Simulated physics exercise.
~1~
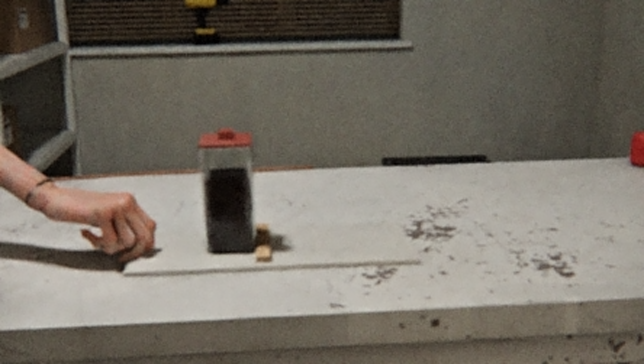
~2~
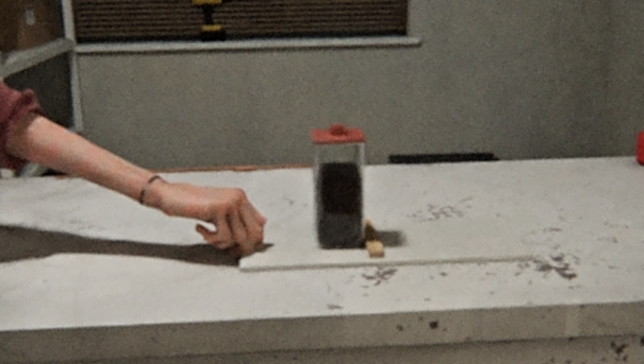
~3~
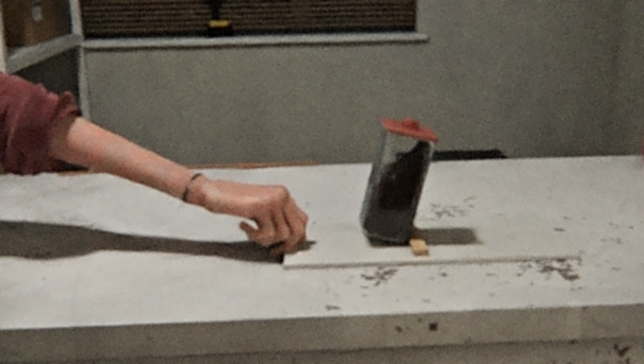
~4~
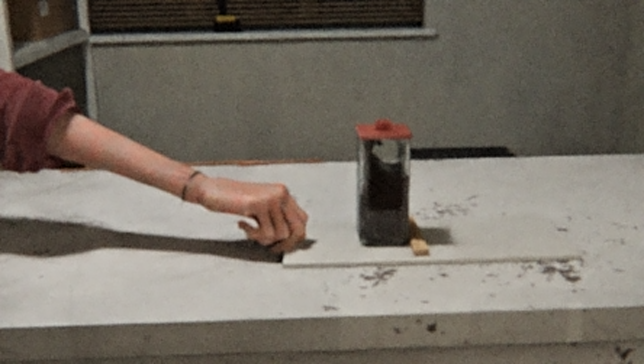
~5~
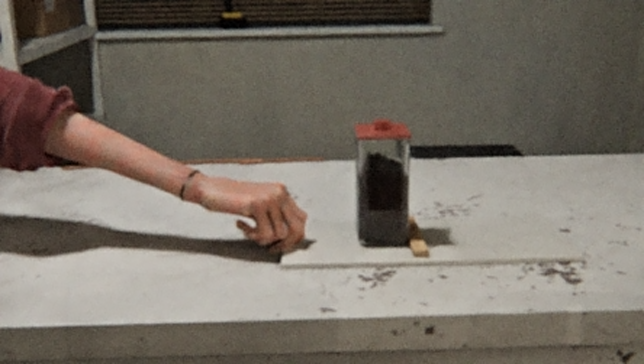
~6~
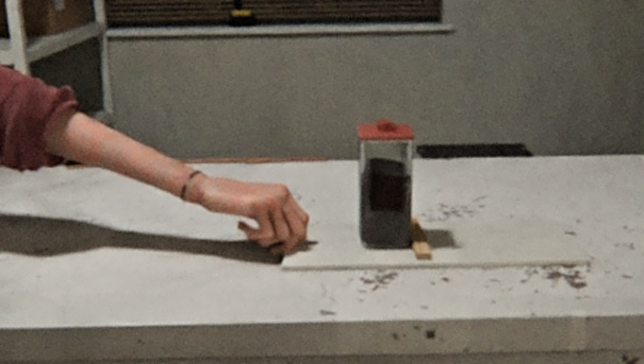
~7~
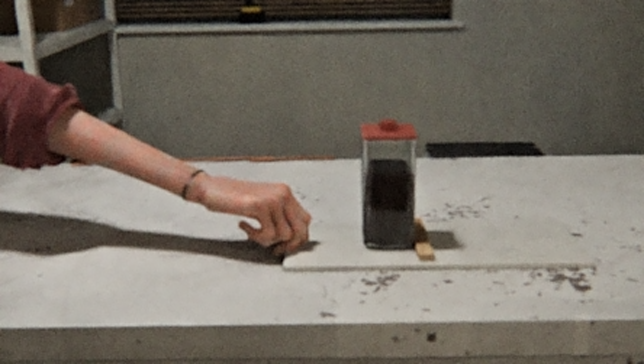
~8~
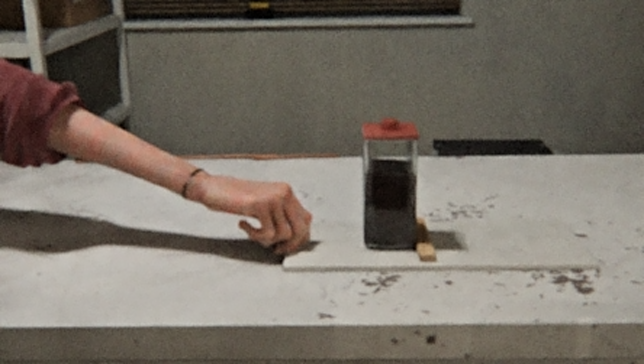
A hand sliding a white board rightward along a table and stopping, the red-capped bottle on it tipping right, then settling upright.
